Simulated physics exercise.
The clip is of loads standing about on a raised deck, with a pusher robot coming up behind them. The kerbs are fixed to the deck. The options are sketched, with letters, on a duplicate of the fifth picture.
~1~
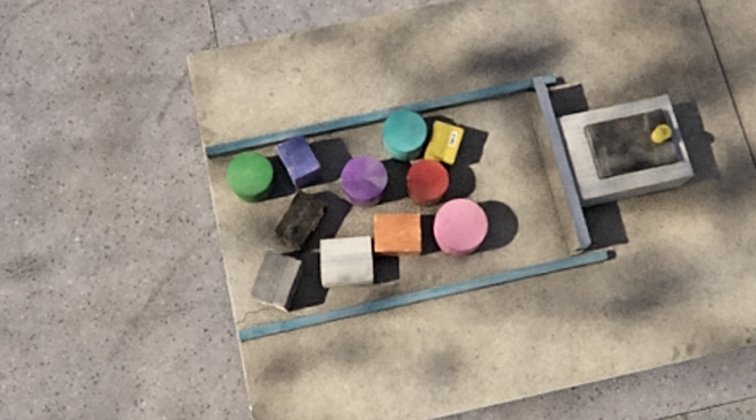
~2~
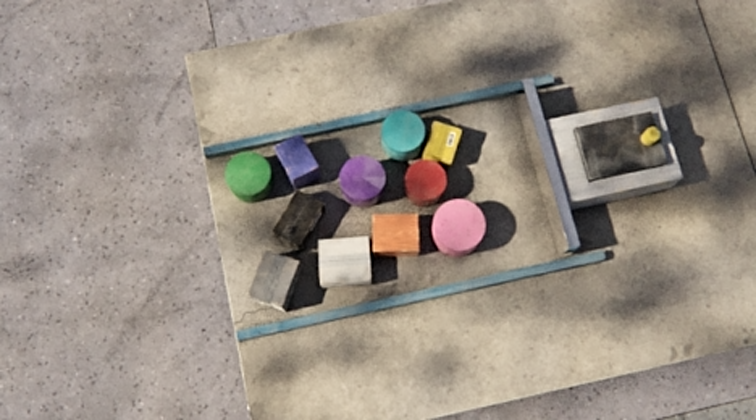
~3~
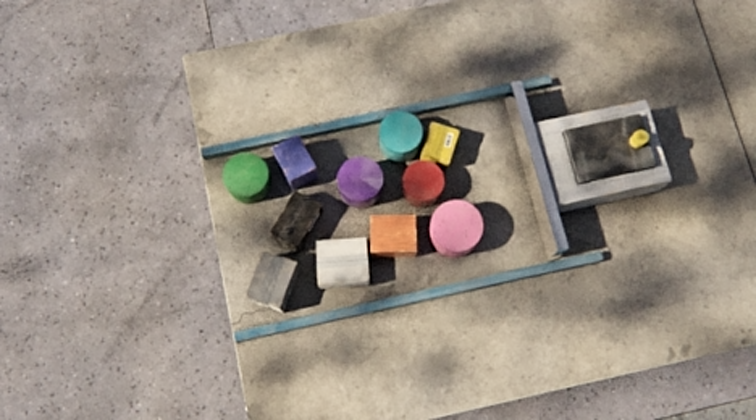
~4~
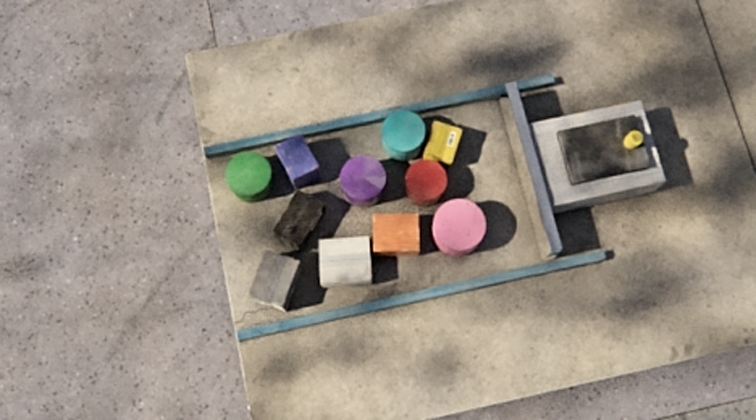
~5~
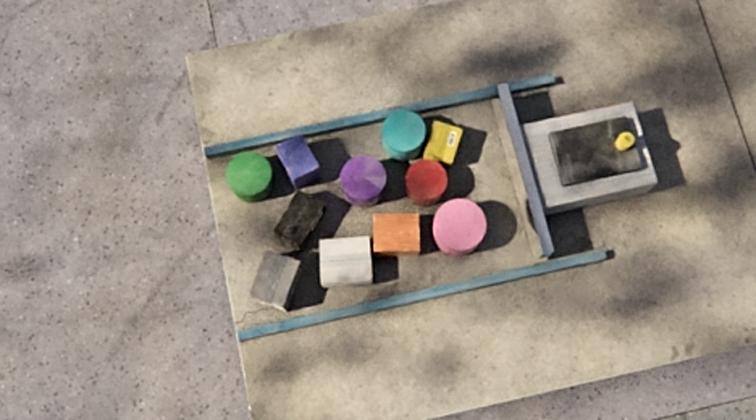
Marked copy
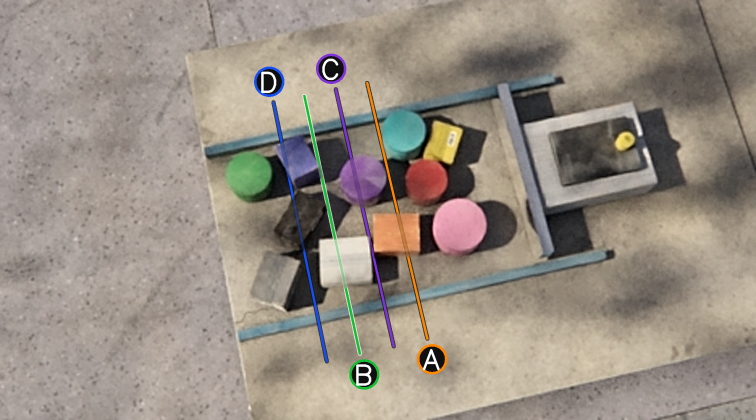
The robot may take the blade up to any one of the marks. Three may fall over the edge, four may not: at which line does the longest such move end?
Line B.
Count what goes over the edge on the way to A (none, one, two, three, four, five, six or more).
By then, none.
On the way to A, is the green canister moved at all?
By then, no.
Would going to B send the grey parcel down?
Yes.
On the marked copy, A at (396, 206); B at (331, 220); C at (364, 213); D at (299, 227).
Following B. Soon after the start, robot (520, 167); white box (340, 264); turquoise canister (383, 138).
Later, robot (452, 182); grey parcel (229, 297); white box (273, 285).
In the end, robot (399, 193); grey parcel over the edge; green canister over the edge; three fallen.
As for the rest, A is within the limit but short; C is within the limit but short; D drops four.
